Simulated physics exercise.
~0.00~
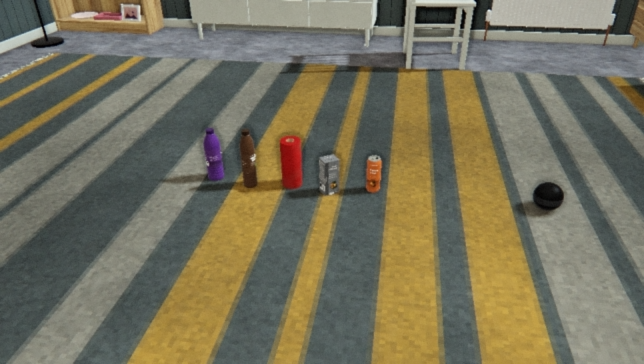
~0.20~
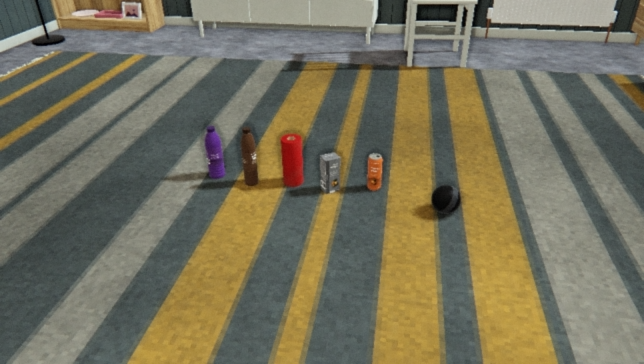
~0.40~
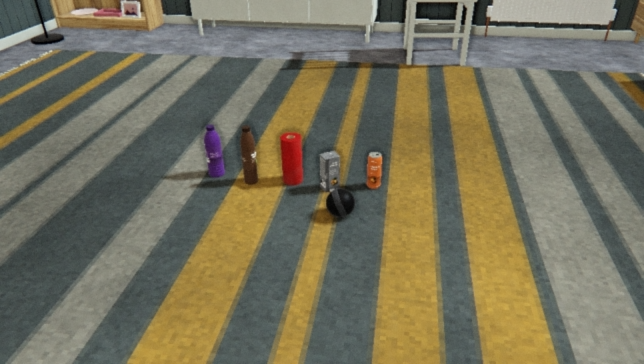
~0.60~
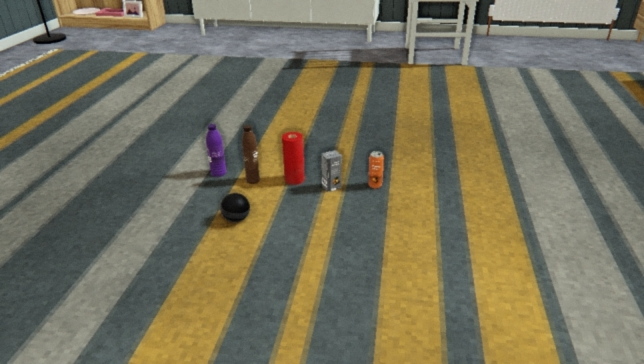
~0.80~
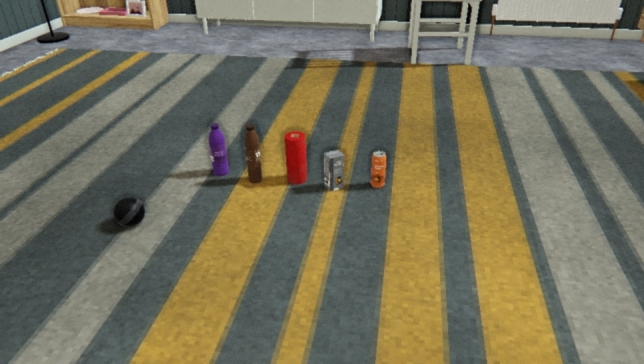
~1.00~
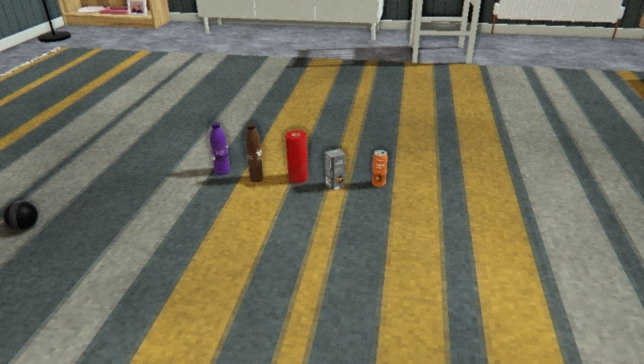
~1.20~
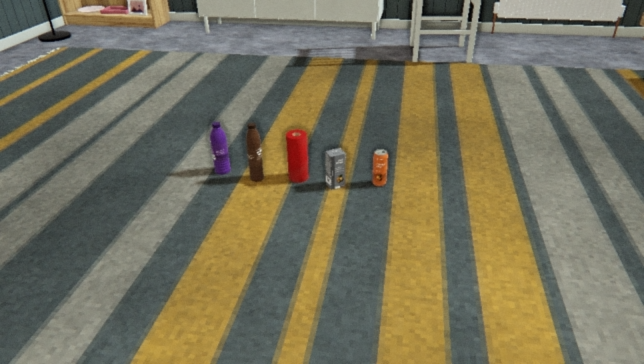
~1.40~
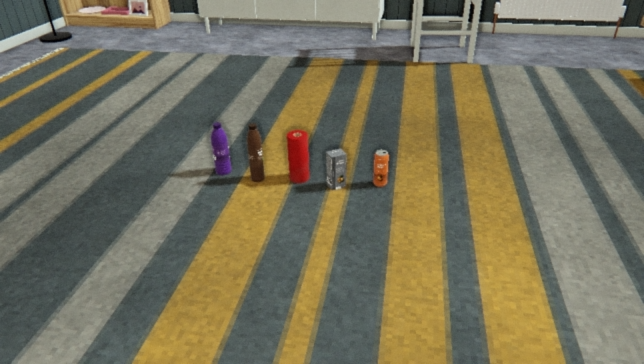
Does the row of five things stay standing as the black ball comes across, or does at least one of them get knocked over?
The whole row stays standing. The black ball rolls by in front of the five things and goes out of view on the left without tipping any of them.
